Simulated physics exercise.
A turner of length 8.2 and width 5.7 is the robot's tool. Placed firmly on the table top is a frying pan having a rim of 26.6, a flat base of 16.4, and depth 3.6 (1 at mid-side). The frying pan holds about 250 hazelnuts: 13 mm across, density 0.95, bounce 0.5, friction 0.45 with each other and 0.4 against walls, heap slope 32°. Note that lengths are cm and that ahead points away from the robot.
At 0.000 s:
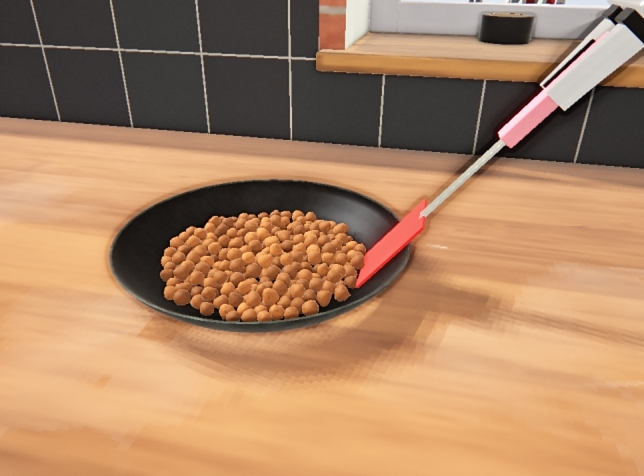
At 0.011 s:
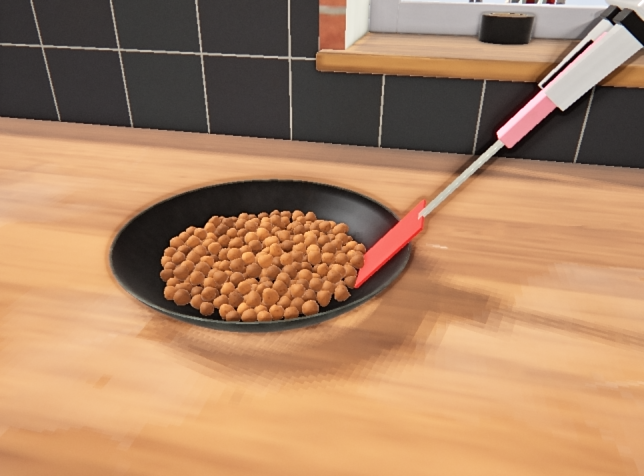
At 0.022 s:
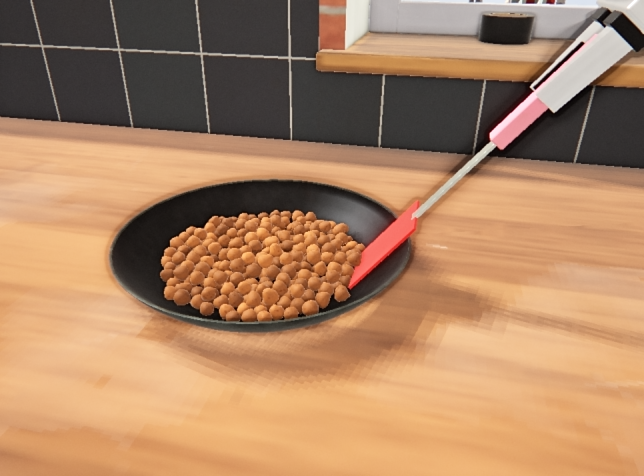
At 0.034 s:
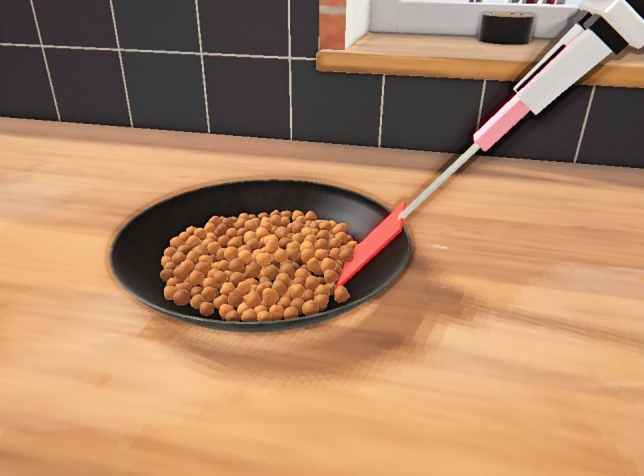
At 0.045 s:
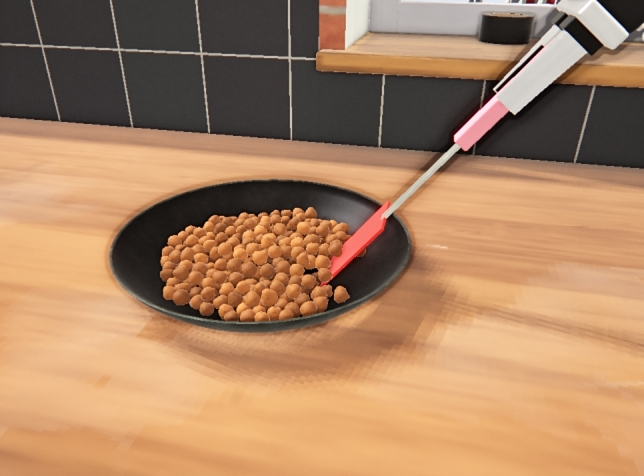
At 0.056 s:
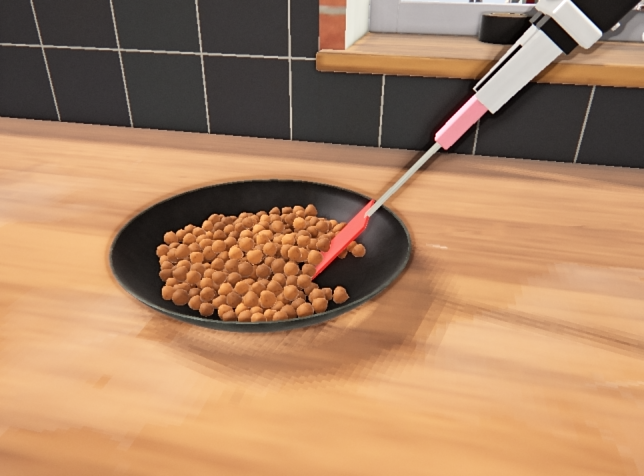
Red spatula held by a robot arm sliding leftward through round brown hazelnuts in a black frying pan, nudging some aside.
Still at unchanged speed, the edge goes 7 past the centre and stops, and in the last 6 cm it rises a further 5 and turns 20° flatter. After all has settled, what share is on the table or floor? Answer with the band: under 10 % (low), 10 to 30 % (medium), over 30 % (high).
Medium, 10 to 30 %.
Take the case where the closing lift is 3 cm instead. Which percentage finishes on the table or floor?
Result: Approx. 15 %.
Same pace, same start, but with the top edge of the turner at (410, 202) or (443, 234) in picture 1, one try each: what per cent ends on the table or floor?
Some 10 and 10 per cent.
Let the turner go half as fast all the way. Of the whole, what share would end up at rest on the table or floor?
Some 5 in a hundred.
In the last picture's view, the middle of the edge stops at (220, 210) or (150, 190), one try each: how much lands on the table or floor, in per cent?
I'd say some 5 per cent, then some 25 per cent.
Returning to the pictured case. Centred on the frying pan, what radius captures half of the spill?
About 72 centimetres.
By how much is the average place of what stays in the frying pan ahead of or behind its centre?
3.5 cm ahead.
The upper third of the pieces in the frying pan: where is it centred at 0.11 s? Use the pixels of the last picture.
It is centred at roughly (234, 244).
After 0.08 s, sloping 52°, highest piece 6 above the table; 253 in the frying pan.
After 0.11 s, sloping 46°, highest piece 7 above the table; 253 in the frying pan.
After 0.33 s, sloping 32°, highest piece 9 above the table; 219 in the frying pan, 20 on the table or floor, 14 on the blade or in flight.
After 1.38 s, sloping 32°, highest piece 3 above the table; 219 in the frying pan, 34 on the table or floor.
At rest, 219 in the frying pan, 34 on the table or floor. That is 13 % on the table or floor.
